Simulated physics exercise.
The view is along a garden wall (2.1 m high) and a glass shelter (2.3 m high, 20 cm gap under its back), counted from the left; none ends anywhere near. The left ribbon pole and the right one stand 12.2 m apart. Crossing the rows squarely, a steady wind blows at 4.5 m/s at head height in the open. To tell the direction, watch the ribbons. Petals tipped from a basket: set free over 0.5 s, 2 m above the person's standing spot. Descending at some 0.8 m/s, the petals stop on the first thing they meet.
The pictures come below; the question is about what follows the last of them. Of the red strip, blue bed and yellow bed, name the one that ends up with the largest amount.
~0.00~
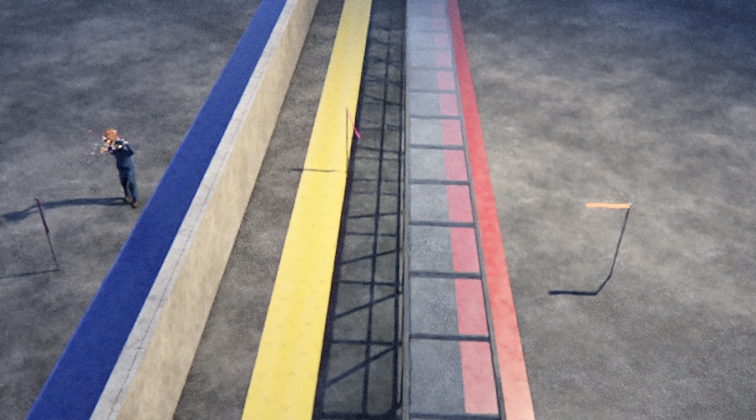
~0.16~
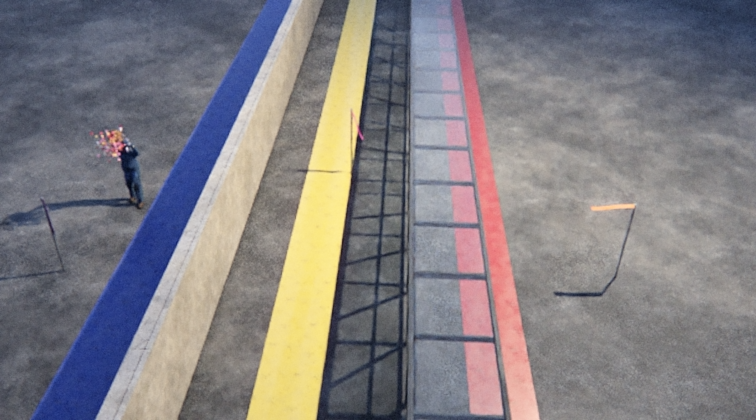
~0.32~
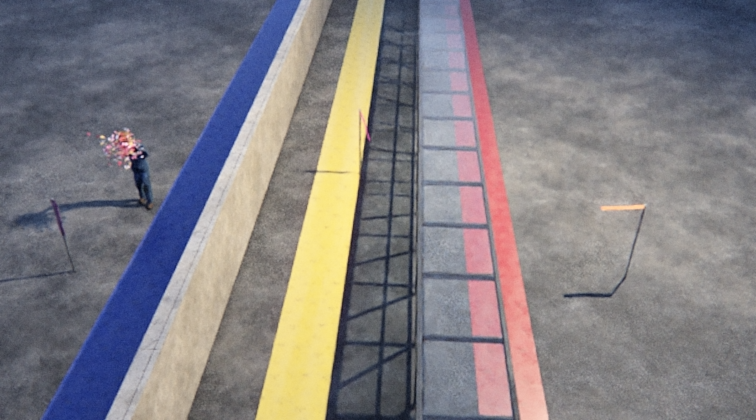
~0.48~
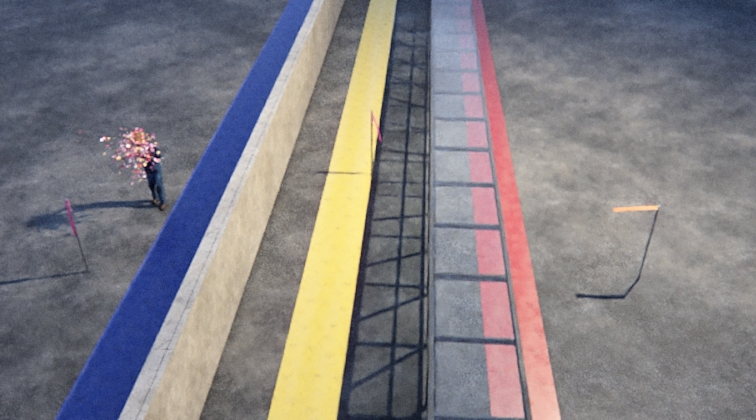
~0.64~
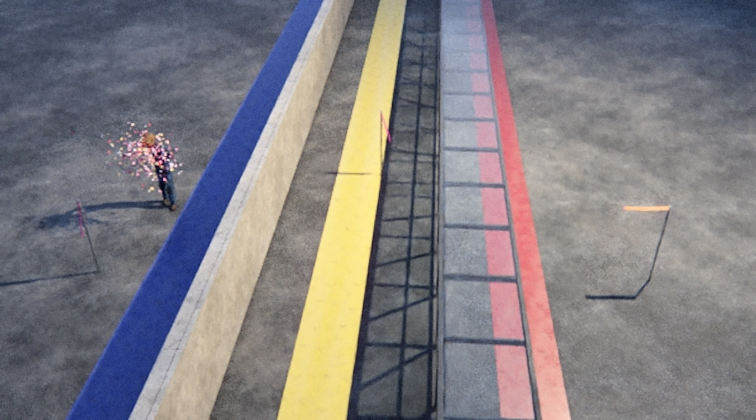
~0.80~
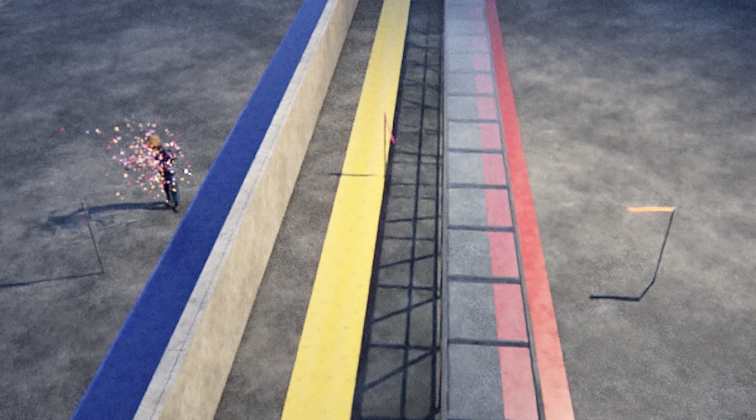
The blue one.
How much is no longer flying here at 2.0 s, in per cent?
I'd put it at around 10 per cent.
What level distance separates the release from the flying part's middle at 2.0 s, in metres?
Estimate: Near 0.0 m.
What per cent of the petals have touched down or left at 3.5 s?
It should be around 55 per cent.
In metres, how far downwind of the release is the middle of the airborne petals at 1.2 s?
About 0.0 m.
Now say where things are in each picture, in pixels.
In the first picture, the left ribbon ends at (49, 233), hanging almost straight, the petals in the air span x = 95 to 120 around y = 140 and it comes from (110, 141).
In the second picture, the right ribbon ends at (592, 208), leaning 85 degrees to the left, the petals in the air span x = 100 to 125 around y = 145, the yellow one passes (312, 261), the blue one passes (151, 254) and the red one passes (485, 268).
In the third picture, the inner ribbon ends at (370, 141), leaning 15 degrees to the right, the petals in the air span x = 110 to 135 around y = 150 and the top of the glass shelter crosses (449, 145).
In the fourth picture, the left ribbon ends at (77, 235), hanging almost straight, the petals in the air span x = 115 to 155 around y = 150, the yellow one passes (345, 202), the blue one passes (203, 196) and the red one passes (497, 208).
In the fifth picture, the right ribbon ends at (625, 208), leaning 90 degrees to the left and the petals in the air span x = 120 to 170 around y = 155.
In the sixth picture, the petals in the air span x = 120 to 180 around y = 160 and the top of the garden wall crosses (267, 149).
After 1.2 s, 0 % lies on the yellow bed, 0 % on the blue bed and 0 % on the red strip; 0 % has touched down or left; the middle of what still flies is 1.4 m above the low ground, near (154, 169).
After 2.0 s, 0 % lies on the yellow bed, 6 % on the blue bed and 0 % on the red strip; 12 % has touched down or left; the middle of what still flies is 1.1 m above the low ground, near (158, 183).
After 3.5 s, 0 % lies on the yellow bed, 25 % on the blue bed and 0 % on the red strip; 54 % has touched down or left; the middle of what still flies is 0.8 m above the low ground, near (168, 191).
After 8.0 s, 0 % lies on the yellow bed, 40 % on the blue bed and 0 % on the red strip; 93 % has touched down or left.
After 45.0 s, 0 % lies on the yellow bed, 41 % on the blue bed and 0 % on the red strip; 100 % has touched down or left.
